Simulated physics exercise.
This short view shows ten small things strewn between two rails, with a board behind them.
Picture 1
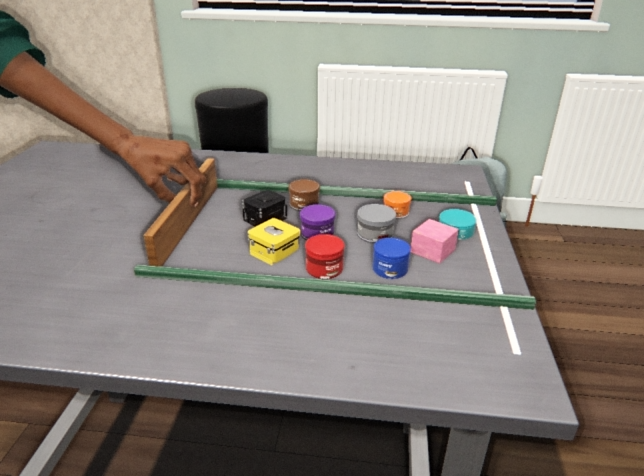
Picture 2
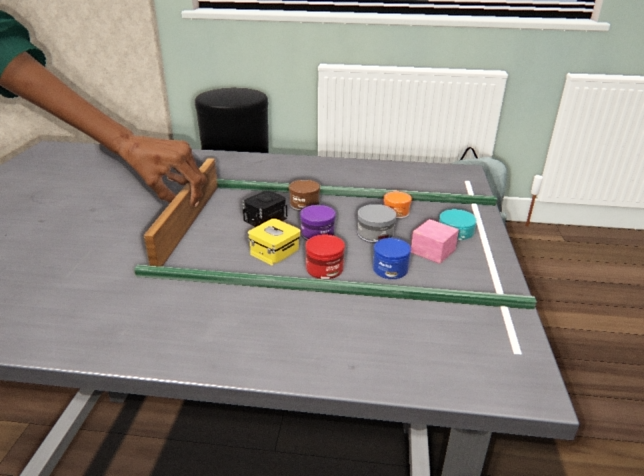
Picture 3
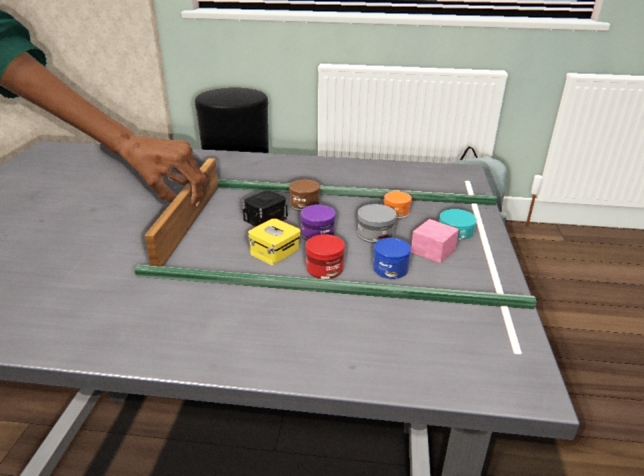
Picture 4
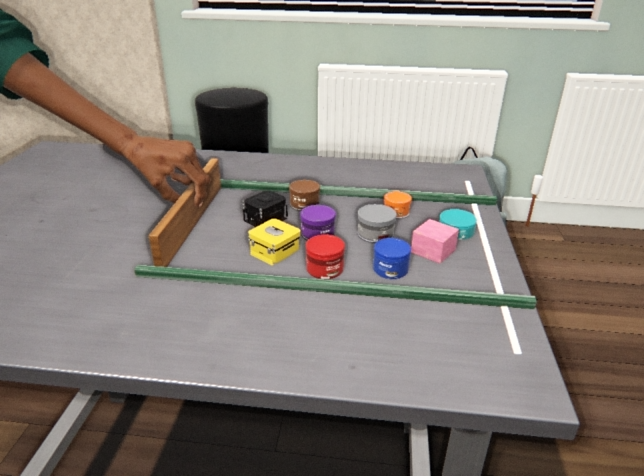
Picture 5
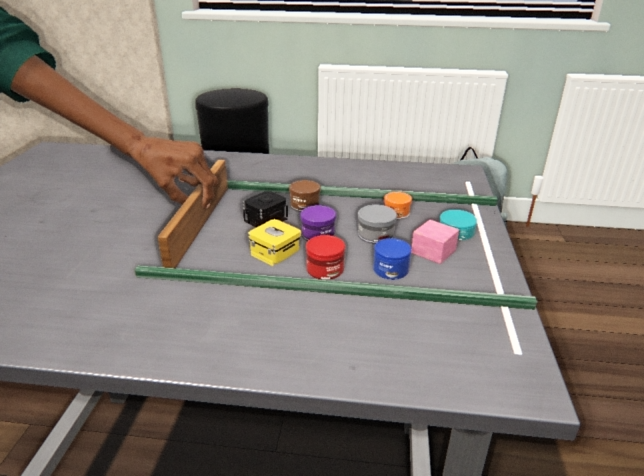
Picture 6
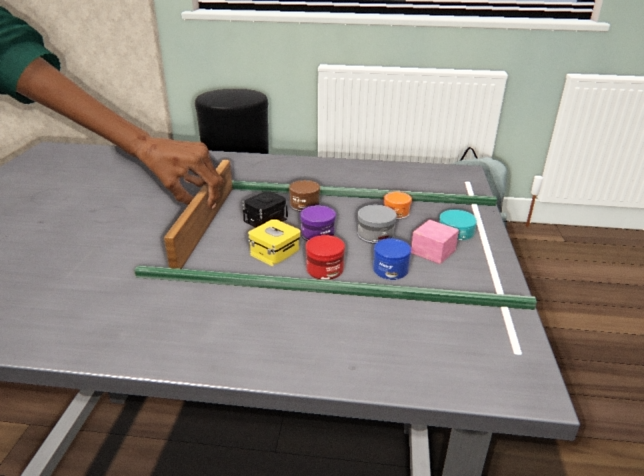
On a grey table between two green rails, a hand holds a wooden board upright behind ten small colourful tubs and blocks, then slides it slightly to the right while the objects stay still.
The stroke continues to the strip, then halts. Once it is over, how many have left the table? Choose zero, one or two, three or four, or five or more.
Five or more of them have left the table.
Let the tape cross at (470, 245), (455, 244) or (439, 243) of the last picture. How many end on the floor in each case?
The counts: 5, 1 and 1.
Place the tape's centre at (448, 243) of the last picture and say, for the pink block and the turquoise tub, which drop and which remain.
Pink block still up; turquoise tub down.
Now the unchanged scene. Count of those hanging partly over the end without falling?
The total here is 5.
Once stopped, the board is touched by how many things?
It adds up to 5.
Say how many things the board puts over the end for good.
5.
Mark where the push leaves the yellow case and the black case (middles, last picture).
Near (515, 259) and (498, 220).
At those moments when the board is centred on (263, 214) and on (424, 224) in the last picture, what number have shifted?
2 and 10.
A little later, none off yet; turquoise tub at rest near (457, 225); pink block at rest near (435, 242); orange tin at rest near (397, 206).
Next, none off yet; turquoise tub moving near (462, 224); pink block moving near (440, 241); orange tin shifted a little near (412, 207).
Later still, none off yet; turquoise tub tilted well over near (525, 232); pink block shifted well along near (498, 244); orange tin shifted well along near (481, 209).
When it is over, the number that fall off is five or more; down, grey pot, blue tub, orange tin, pink block and turquoise tub.
